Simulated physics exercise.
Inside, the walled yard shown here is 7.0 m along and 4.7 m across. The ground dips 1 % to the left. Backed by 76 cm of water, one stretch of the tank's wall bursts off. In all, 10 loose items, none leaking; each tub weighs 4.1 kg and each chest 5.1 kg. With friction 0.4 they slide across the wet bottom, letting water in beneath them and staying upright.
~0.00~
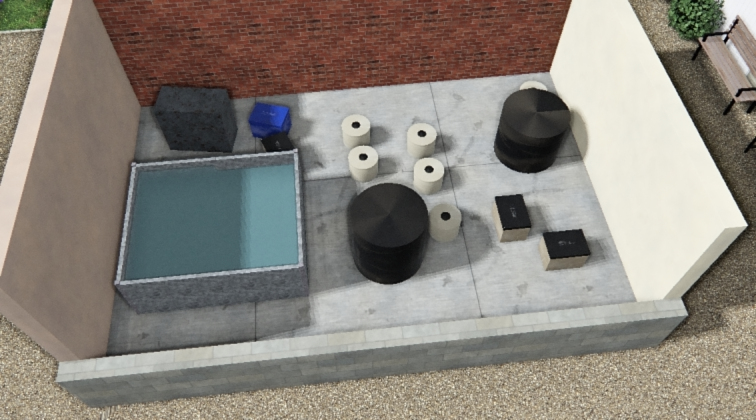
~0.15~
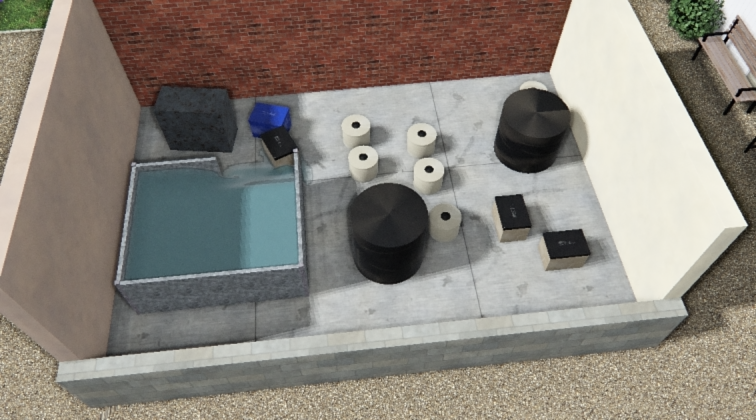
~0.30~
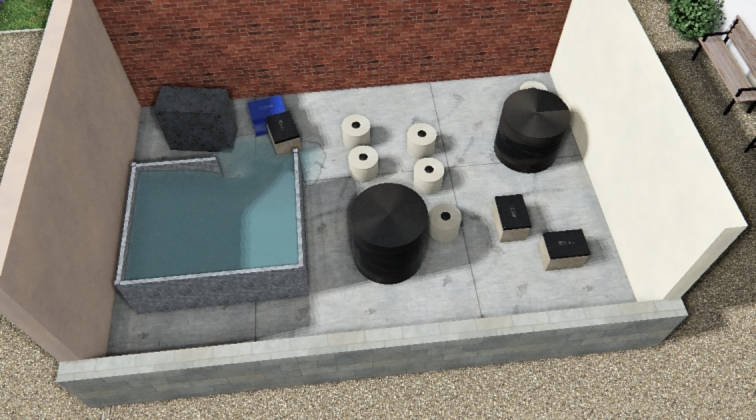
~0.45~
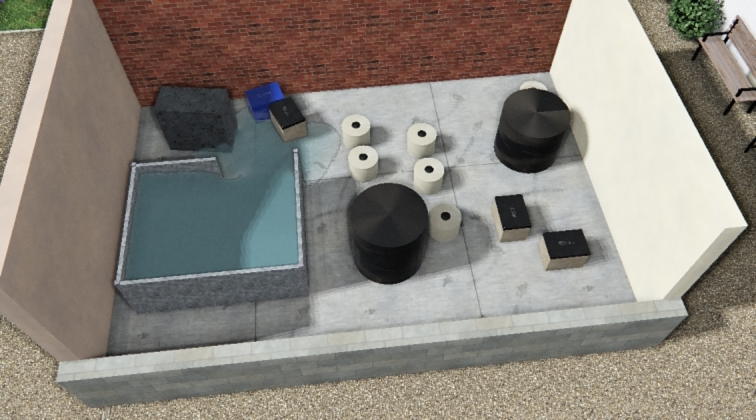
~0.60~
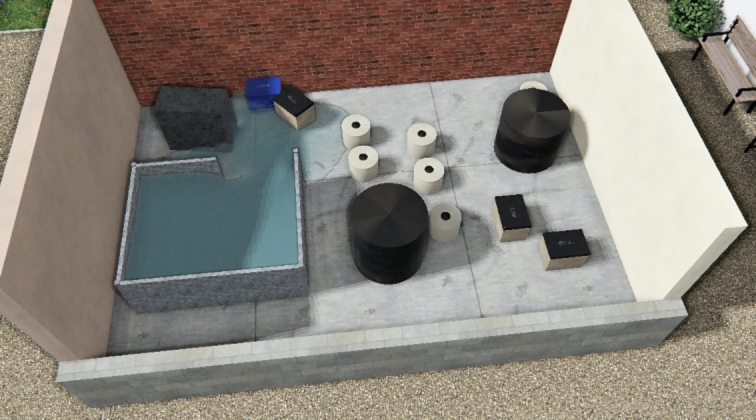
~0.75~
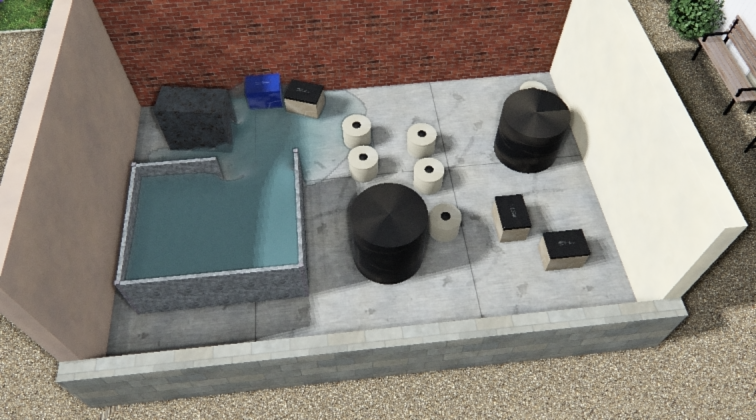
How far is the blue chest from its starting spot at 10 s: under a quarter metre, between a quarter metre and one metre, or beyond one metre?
Beyond one metre.
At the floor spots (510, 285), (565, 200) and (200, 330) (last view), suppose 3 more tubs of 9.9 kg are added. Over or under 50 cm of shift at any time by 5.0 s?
First within, then beyond, then within.
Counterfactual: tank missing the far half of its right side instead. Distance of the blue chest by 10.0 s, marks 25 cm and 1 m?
Note: Blue chest shifted modestly.
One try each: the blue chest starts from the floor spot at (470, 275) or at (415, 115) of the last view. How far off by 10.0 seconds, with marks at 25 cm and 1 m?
Run one, it gets swept far; run two, it gets swept far.
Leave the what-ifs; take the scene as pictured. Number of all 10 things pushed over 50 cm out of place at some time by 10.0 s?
I make it 9.
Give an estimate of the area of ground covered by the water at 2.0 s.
Close to 14 m2, I'd say.
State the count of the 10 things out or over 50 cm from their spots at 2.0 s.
By then the count is 3.
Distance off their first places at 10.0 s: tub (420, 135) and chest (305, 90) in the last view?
First 300 cm, then 400 cm.
After 2.0 s the blue chest is near (256, 72), 0.6 m from its start, afloat; 2 afloat.
After 4.5 s the blue chest is near (147, 107), 1.9 m from its start, afloat; 5 afloat.
After 7.0 s the blue chest is near (139, 164), 2.1 m from its start, afloat; 9 afloat.
After 10.0 s the blue chest is near (139, 166), 2.1 m from its start, afloat; 10 afloat.
